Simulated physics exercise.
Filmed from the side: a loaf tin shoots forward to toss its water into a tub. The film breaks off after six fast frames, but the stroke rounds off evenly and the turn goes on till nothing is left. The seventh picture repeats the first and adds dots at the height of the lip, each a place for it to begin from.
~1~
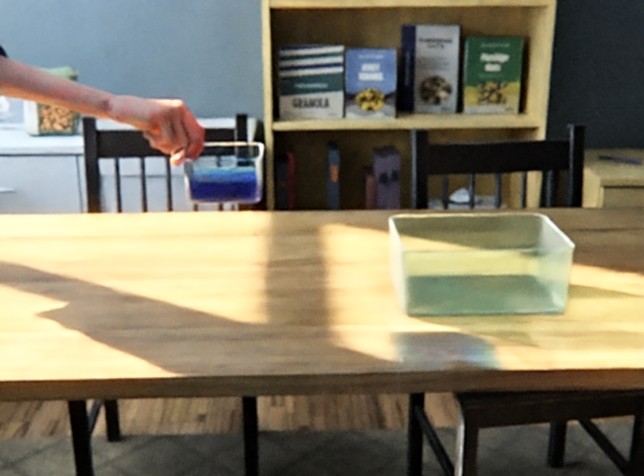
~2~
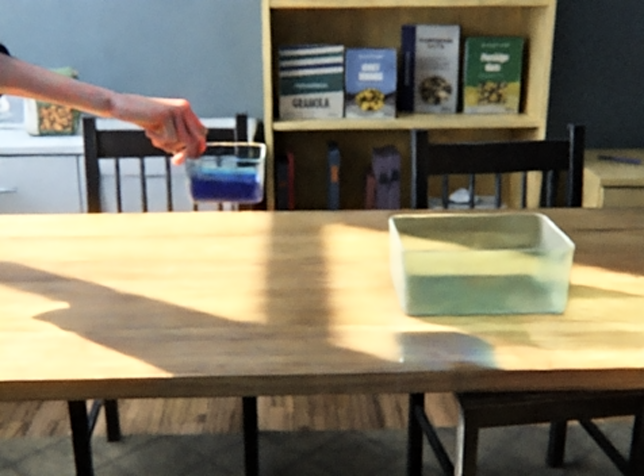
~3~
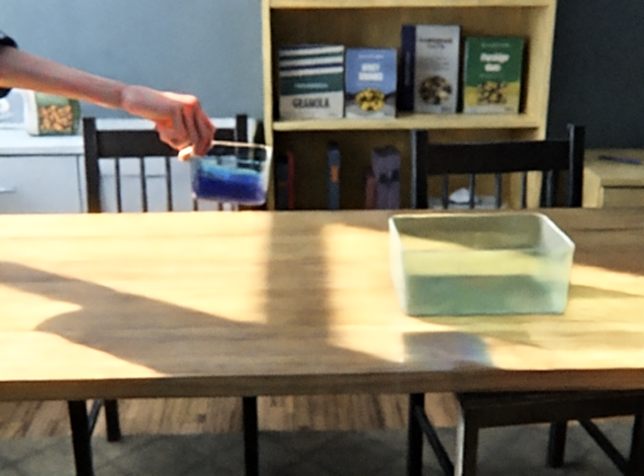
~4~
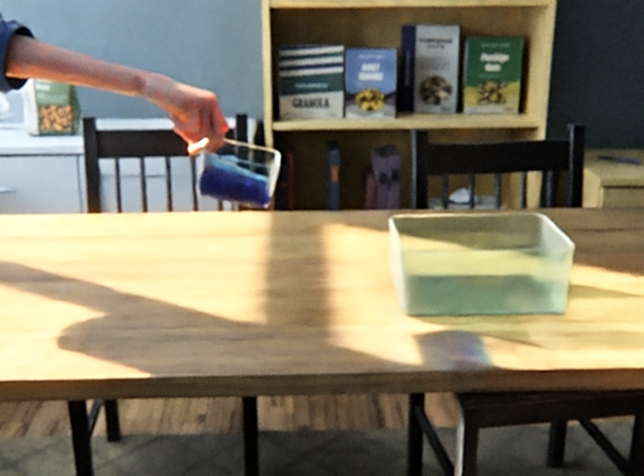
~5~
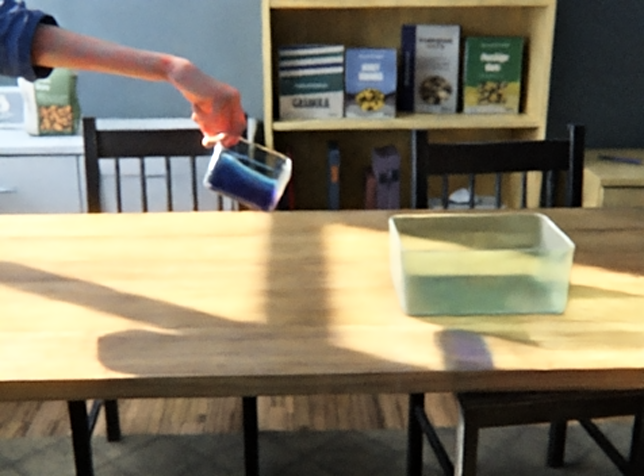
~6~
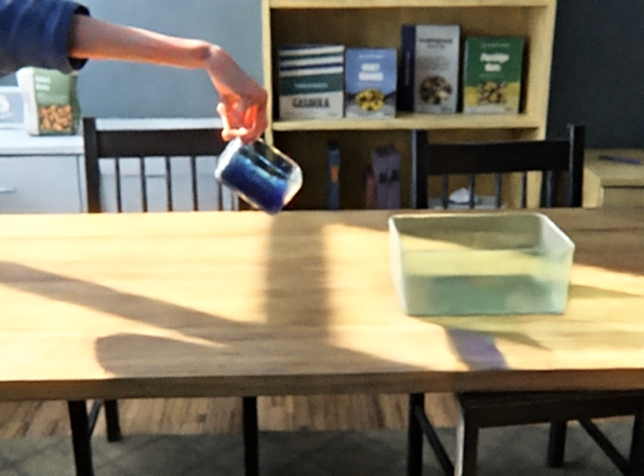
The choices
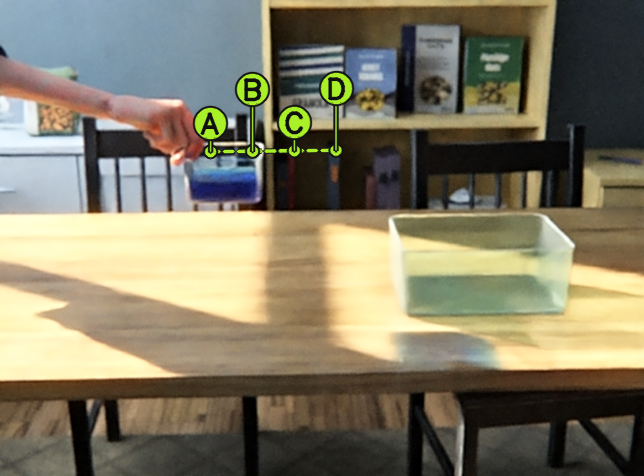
A hand holding a small clear container of blue liquid moved slightly to the right above a wooden table, gradually tilting it toward a larger clear tub, with all the liquid still inside.
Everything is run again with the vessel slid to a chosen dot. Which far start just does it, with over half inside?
The answer is dot C.
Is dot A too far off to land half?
Yes, that goes wrong.
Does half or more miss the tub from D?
No.
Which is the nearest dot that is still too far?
Here it is dot B.
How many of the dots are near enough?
Two of them.
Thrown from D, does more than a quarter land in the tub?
Yes.
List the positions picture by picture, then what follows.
Upright, lip at (261, 151); tub from (401, 314) to (565, 311); nothing has left yet, in the first frame.
Upright, lip at (263, 151); nothing has left yet, in the second frame.
Tipped about 6°, lip at (269, 154); nothing has left yet, in the third frame.
Tipped about 14°, lip at (278, 159); nothing has left yet, in the fourth frame.
Tipped about 24°, lip at (289, 167); nothing has left yet, in the fifth frame.
Tipped about 37°, lip at (300, 175); nothing has left yet, in the sixth frame.
In lime, A at (210, 151); B at (252, 151); C at (294, 150); D at (336, 150).
For dot A, about 0 % lands in the tub, 100 % falls short.
For dot B, about 1 % lands in the tub, 93 % falls short and 6 % goes beside or beyond.
For dot C, about 87 % lands in the tub, 6 % falls short and 7 % goes beside or beyond.
For dot D, about 87 % lands in the tub, 1 % falls short and 12 % goes beside or beyond.
